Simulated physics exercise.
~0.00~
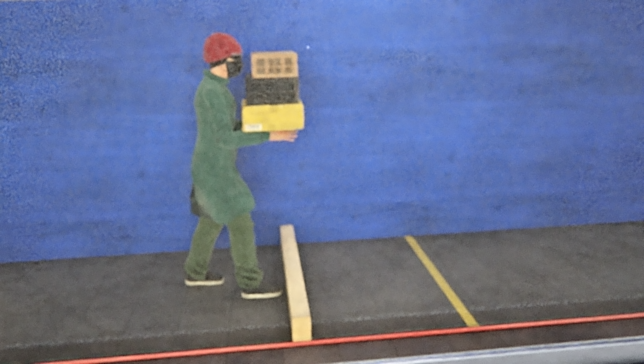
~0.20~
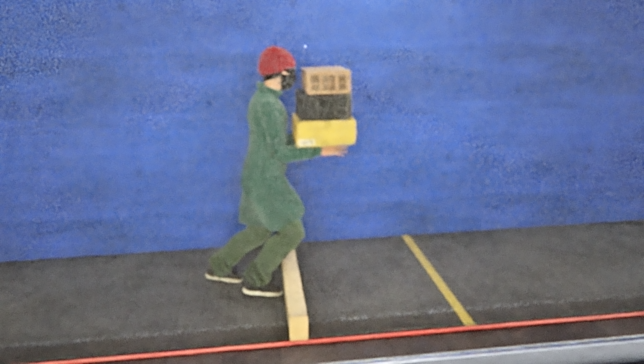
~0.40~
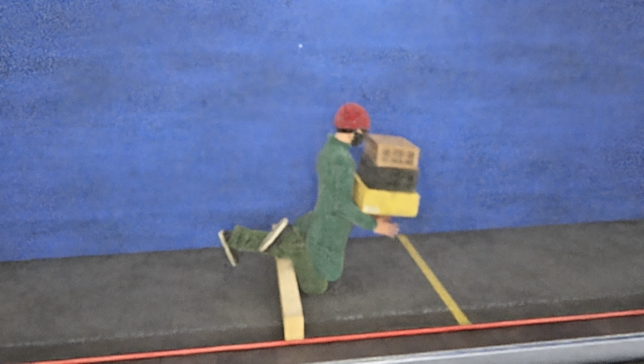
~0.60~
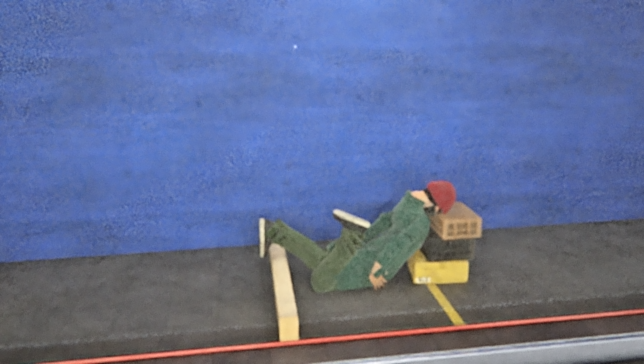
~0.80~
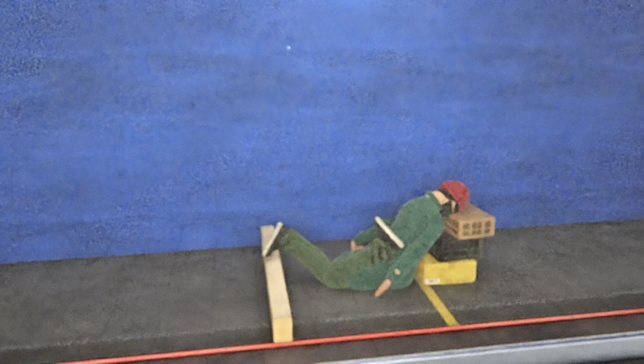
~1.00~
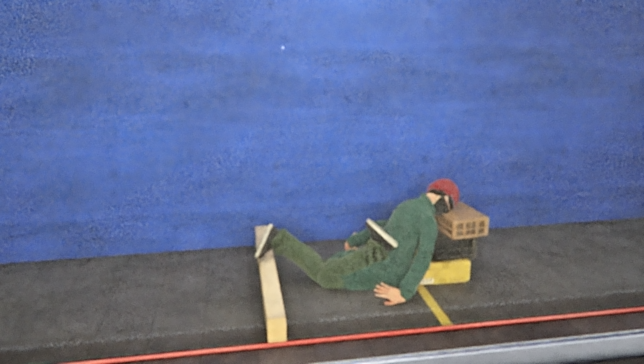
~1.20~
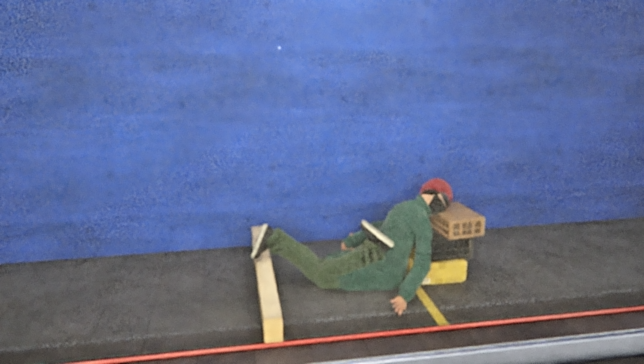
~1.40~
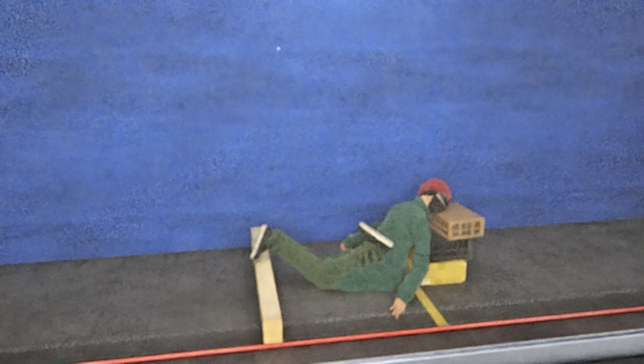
On a grey floor, a person carrying stacked boxes trips over a rail and sprawls forward.
